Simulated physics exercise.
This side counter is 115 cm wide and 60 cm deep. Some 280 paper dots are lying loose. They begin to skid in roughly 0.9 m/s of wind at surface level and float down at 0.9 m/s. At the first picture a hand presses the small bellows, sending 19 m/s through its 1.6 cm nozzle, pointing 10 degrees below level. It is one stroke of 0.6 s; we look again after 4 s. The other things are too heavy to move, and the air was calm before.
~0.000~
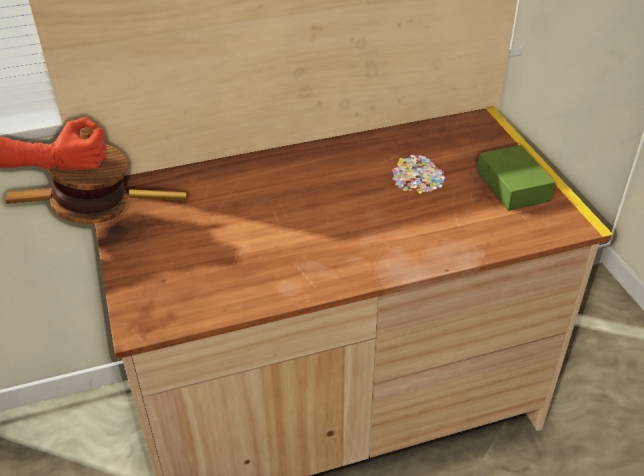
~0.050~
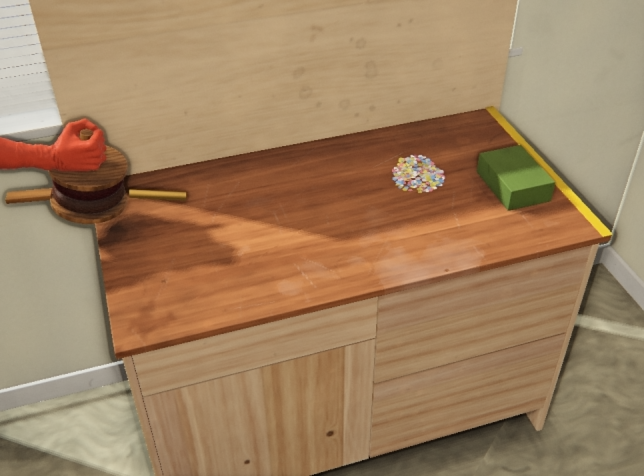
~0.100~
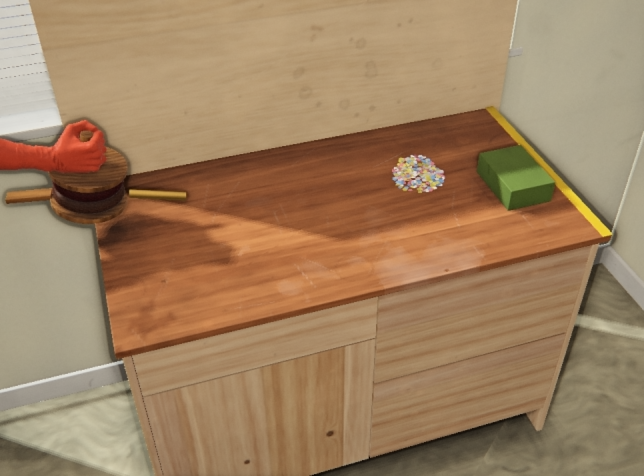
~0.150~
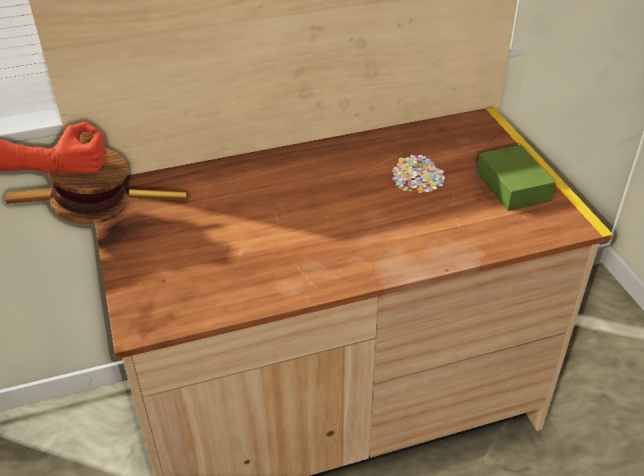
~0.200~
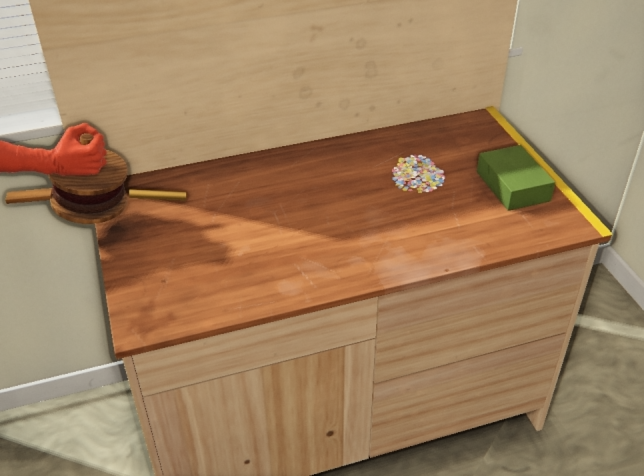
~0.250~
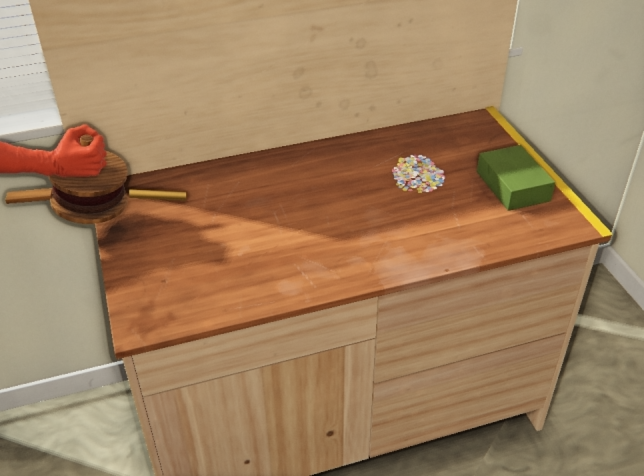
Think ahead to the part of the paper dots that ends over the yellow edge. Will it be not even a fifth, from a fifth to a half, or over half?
Of the paper dots, over half end over the yellow edge.
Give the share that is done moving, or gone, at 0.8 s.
Some 15 per cent.
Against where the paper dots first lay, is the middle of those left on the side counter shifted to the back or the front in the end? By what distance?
Towards the back, some 10 cm.
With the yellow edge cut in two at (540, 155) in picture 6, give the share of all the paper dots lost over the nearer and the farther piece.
About 0 % nearer and 70 % farther.
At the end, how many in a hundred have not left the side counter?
Some 30 per cent.
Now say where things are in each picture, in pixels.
In the first picture, the middle of the paper dots is near (418, 174), none has stirred yet and the mouth of the small bellows is at (186, 196).
In the second picture, the middle of the paper dots is near (419, 173), none has stirred yet and the yellow edge is centred on (546, 164).
In the third picture, the middle of the paper dots is near (419, 173), none has stirred yet and the top of a block is at (517, 167).
In the fourth picture, the middle of the paper dots is near (419, 173) and none has stirred yet.
In the fifth picture, the middle of the paper dots is near (419, 173) and none has stirred yet.
In the sixth picture, the middle of the paper dots is near (419, 173) and none has stirred yet.
After 0.8 s the count stands so, 57 % are over the yellow edge; the middle of those left on the top is near (478, 144).
After 1.3 s the count stands so, 67 % are over the yellow edge; the middle of those left on the top is near (488, 133).
After 2.2 s the count stands so, 69 % are over the yellow edge; the middle of those left on the top is near (487, 133).
After 4.0 s, at the end, 69 % are over the yellow edge; the middle of those left on the top is near (487, 133).
